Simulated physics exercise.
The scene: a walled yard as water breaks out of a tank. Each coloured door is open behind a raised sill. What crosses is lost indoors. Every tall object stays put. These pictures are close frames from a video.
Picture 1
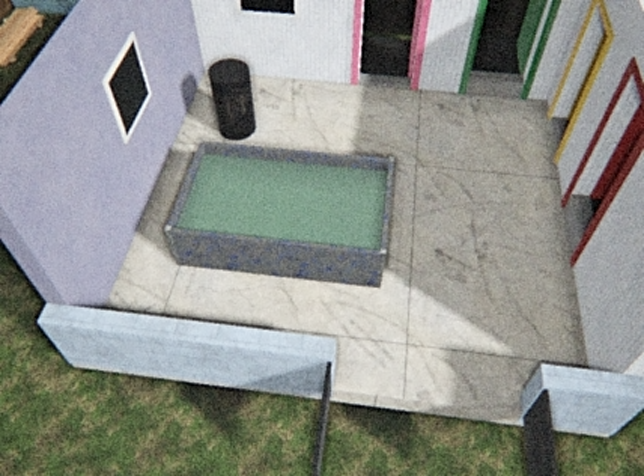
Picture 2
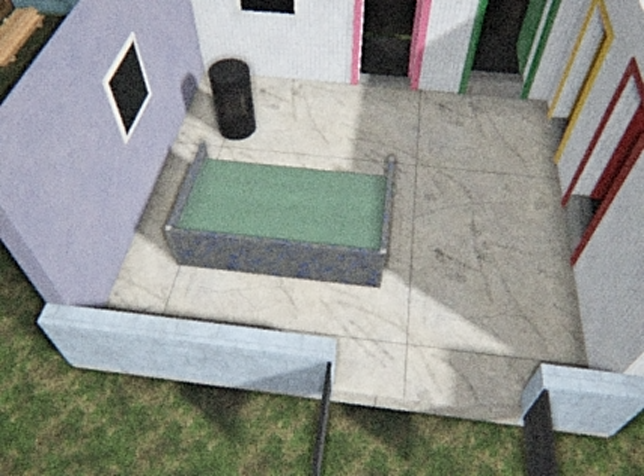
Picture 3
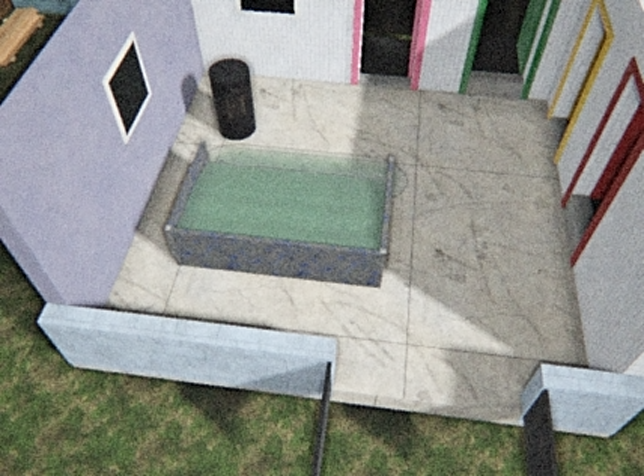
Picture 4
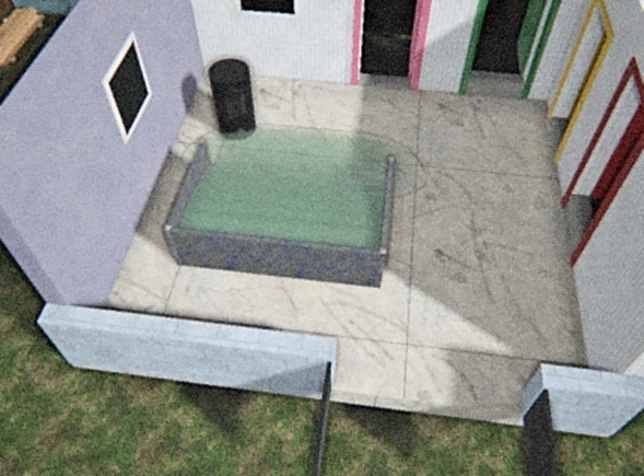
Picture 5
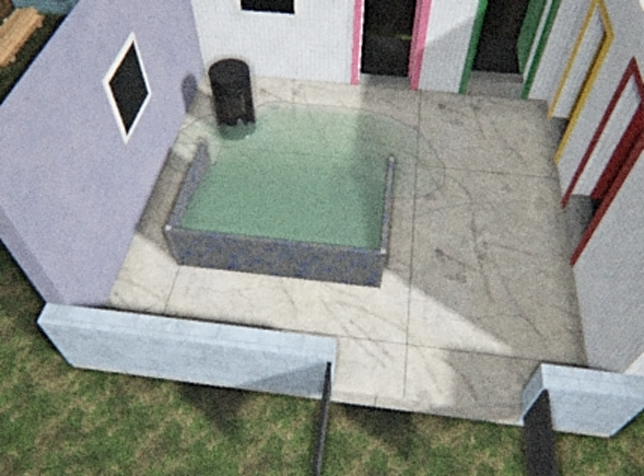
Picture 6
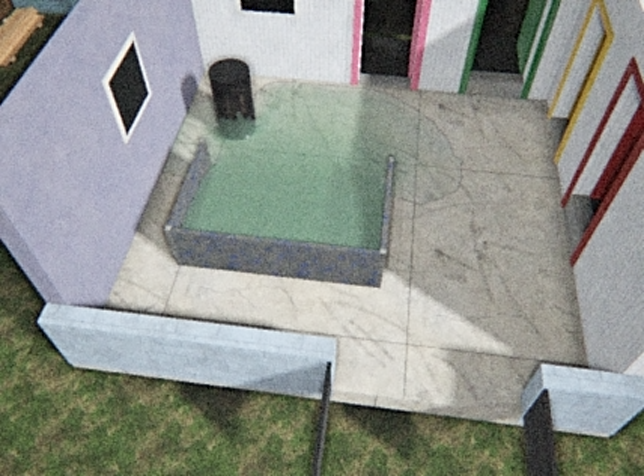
In a walled yard with coloured doorways, a rectangular tank of greenish water sits still until its far side opens, and water pours out through the gap, spreading across the pale floor around the base of a dark barrel.
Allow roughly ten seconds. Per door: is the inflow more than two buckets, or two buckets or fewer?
In order: Yellow door: More than two buckets, red door: No more than two buckets, green door: No more than two buckets, pink door: More than two buckets.
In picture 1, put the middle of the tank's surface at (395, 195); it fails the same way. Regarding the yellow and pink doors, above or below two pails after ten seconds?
Note: Yellow door exceeds the mark; pink door exceeds the mark.
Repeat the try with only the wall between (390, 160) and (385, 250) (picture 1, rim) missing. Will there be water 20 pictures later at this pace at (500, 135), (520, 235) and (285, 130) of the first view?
In the order you gave them, I get drenched, drenched, still bare.
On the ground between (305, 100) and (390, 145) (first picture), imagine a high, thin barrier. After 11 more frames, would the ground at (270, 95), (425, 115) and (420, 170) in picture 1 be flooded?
In order: Soaked, soaked, soaked.
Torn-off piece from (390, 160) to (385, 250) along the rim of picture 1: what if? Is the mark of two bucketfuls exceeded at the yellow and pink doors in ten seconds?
In that case the yellow door overshoots, while the pink door undershoots.
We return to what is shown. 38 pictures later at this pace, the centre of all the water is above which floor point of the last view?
The centre of mass sits at about (355, 192).
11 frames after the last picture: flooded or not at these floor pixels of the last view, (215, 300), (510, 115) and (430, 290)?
Result, in the order given: Not wetted / wetted / not wetted.
A moment on, water covers 40 % of the floor; the yellow door not reached, the red door not reached, the green door not reached, the pink door over two buckets in.
Next, water covers 45 % of the floor; the yellow door not reached, the red door not reached, the green door wet at the sill, nothing in, the pink door far over two buckets in.
Then, water covers 60 % of the floor; the yellow door over two buckets in, the red door wet at the sill, nothing in, the green door wet at the sill, nothing in, the pink door far over two buckets in.
Later, water covers 90 % of the floor; the yellow door far over two buckets in, the red door wet at the sill, nothing in, the green door wet at the sill, nothing in, the pink door far over two buckets in.
In the end, water covers 100 % of the floor; the yellow door far over two buckets in, the red door wet at the sill, nothing in, the green door wet at the sill, nothing in, the pink door far over two buckets in.
